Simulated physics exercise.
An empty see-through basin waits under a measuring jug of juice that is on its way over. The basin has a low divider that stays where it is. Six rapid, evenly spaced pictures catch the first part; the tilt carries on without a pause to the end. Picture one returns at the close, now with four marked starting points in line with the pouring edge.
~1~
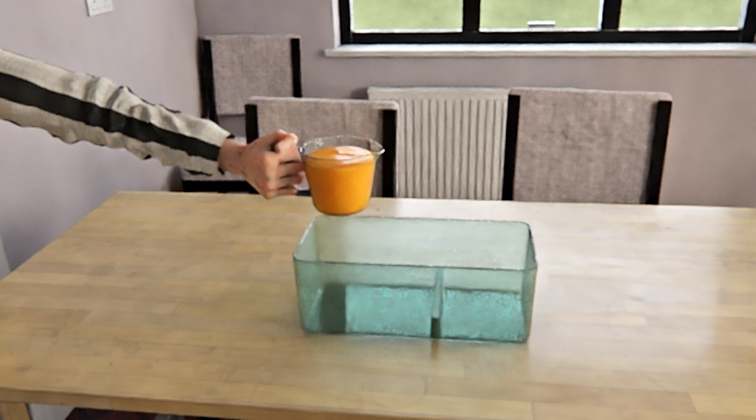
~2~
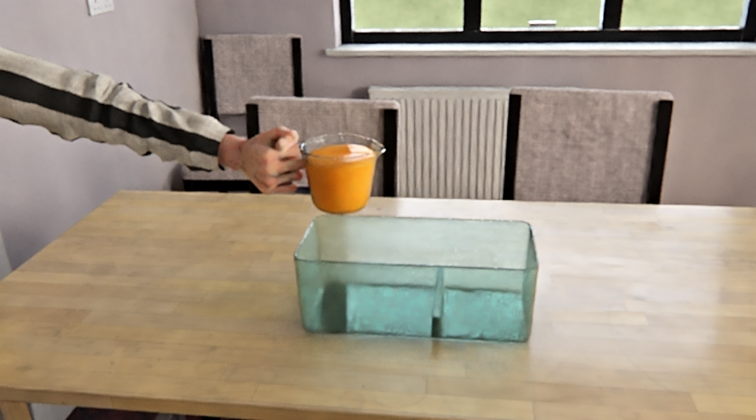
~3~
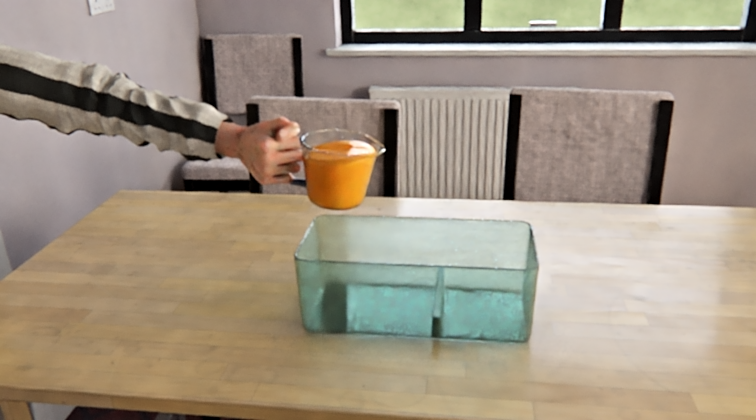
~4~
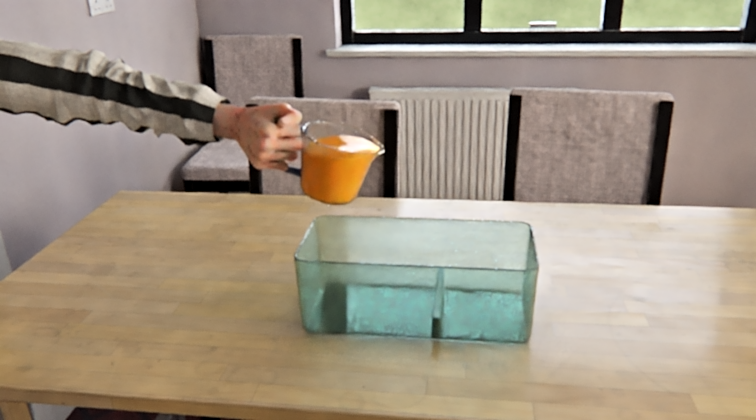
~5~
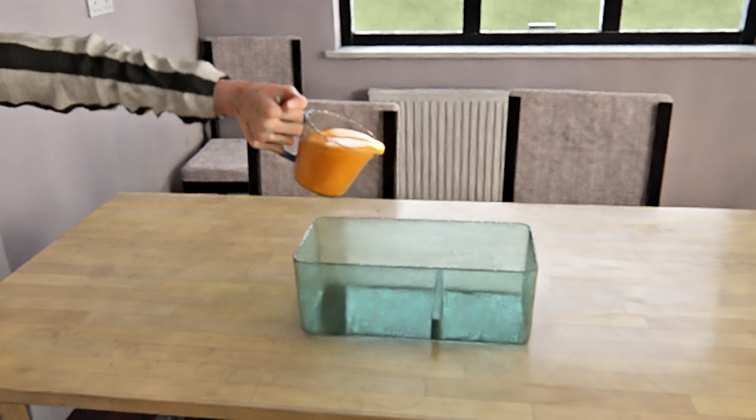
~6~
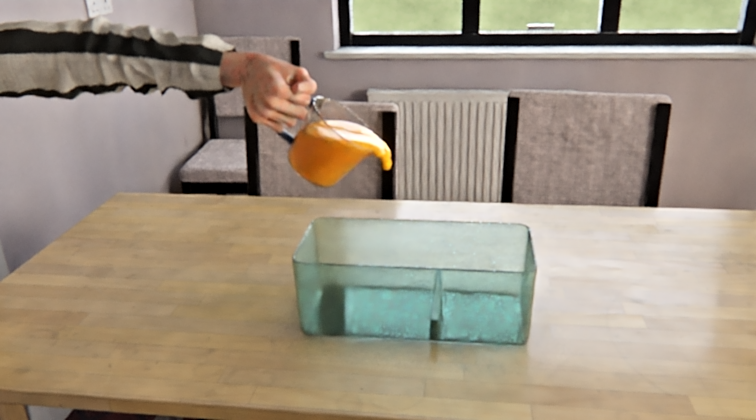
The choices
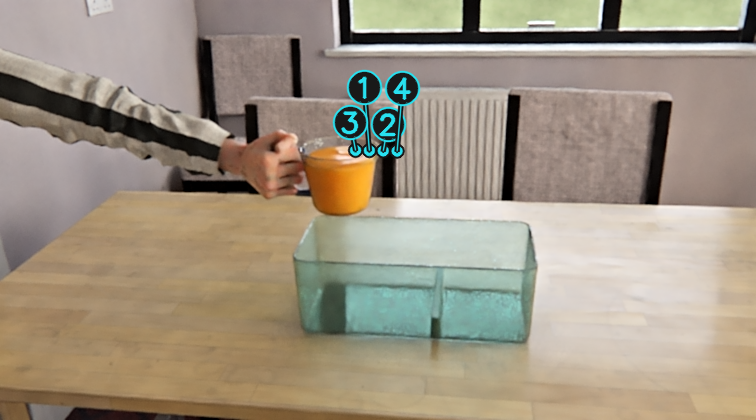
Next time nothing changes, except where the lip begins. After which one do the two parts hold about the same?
Go for 3.
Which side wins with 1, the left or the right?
The right side.
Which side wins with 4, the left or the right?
More ends on the right.
In cyan, 1 at (369, 150); 2 at (383, 150); 3 at (355, 150); 4 at (397, 151).
Choosing 1, about 25 % ends left of the wall and 73 % right of it.
Choosing 2, about 16 % ends left of the wall and 81 % right of it; 3 % is lost outside.
Choosing 3, about 54 % ends left of the wall and 45 % right of it.
Choosing 4, about 13 % ends left of the wall and 82 % right of it; 4 % is lost outside.
